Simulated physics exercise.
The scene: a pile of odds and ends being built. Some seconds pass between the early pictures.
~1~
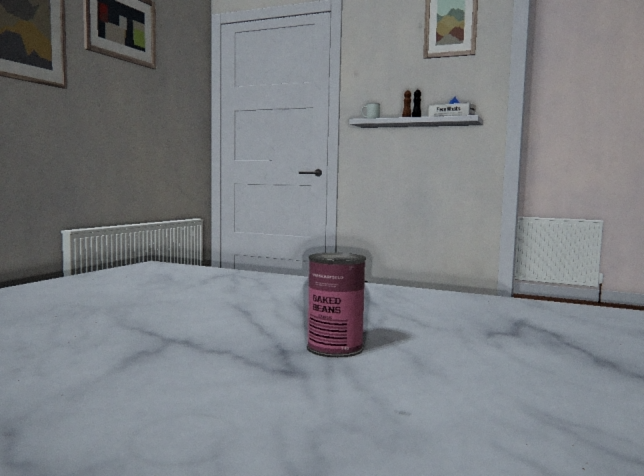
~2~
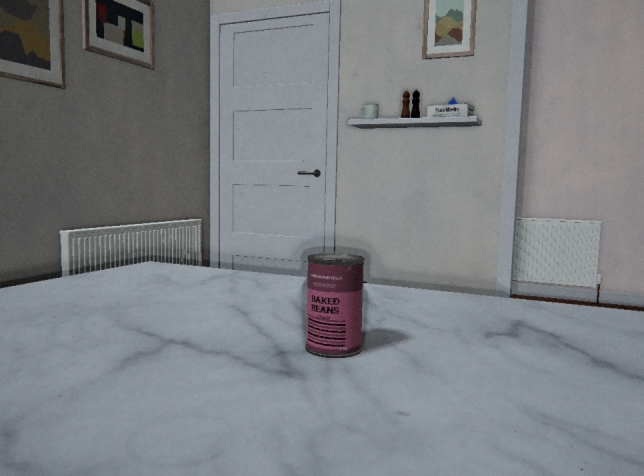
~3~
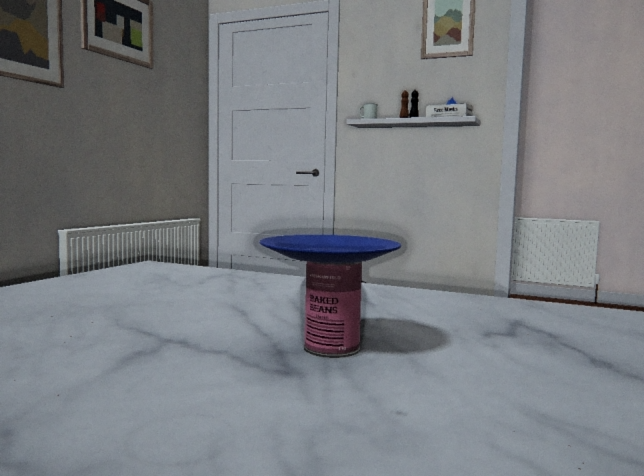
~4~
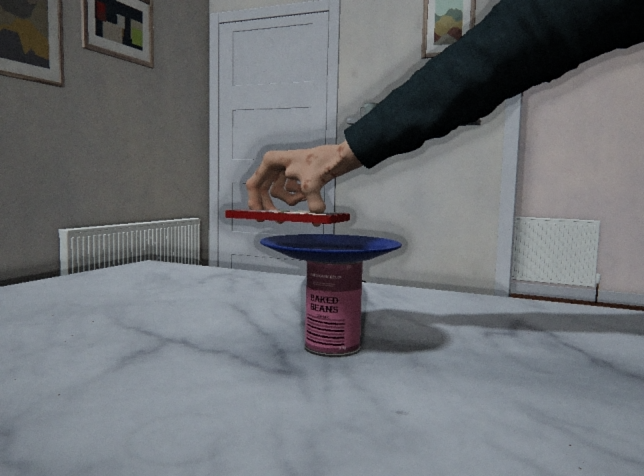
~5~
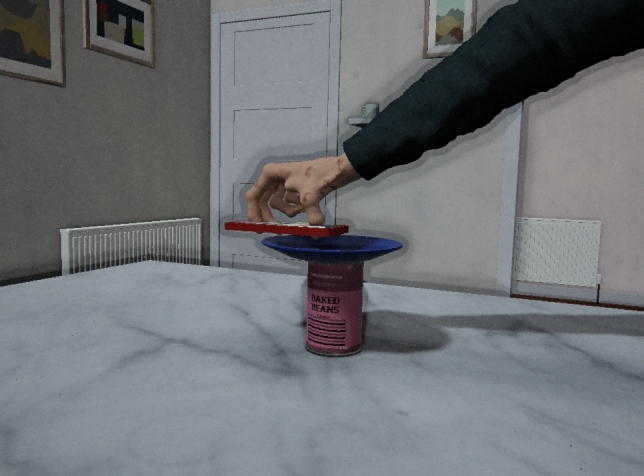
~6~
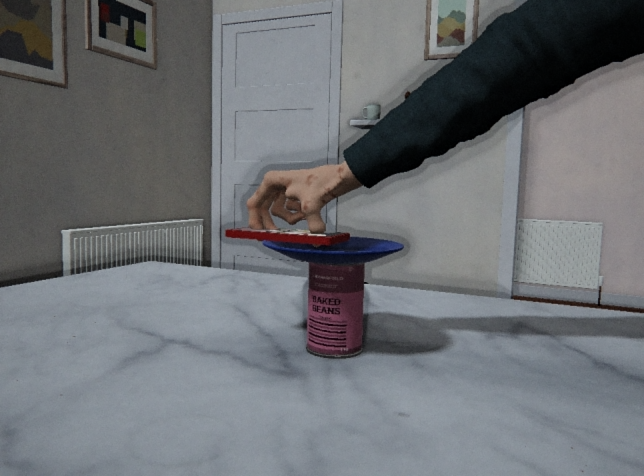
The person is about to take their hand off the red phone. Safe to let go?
It holds.
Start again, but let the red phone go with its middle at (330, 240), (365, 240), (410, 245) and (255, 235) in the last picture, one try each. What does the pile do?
First, it holds; second, it keeps its balance; third, it comes apart; fourth, it loses its balance.
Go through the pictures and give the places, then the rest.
In the first picture, the last thing is not in view yet; pink tin (336, 303).
In the second picture, the last thing is not in view yet; pink tin (335, 303).
In the third picture, the last thing is not in view yet; pink tin (333, 303).
In the fourth picture, coming down; red phone (288, 215); pink tin (334, 302).
In the fifth picture, coming down; red phone (287, 228); pink tin (335, 303).
In the sixth picture, in place under the hand; red phone (288, 235); pink tin (336, 304).
Then, 0.20 s past the last view, nothing moves.
Then, 0.40 s past the last view, red phone resting near (288, 236).
Finally, all 3 still in place. Final places as the last picture's camera would see them, red phone near (288, 236). The pile keeps its balance.
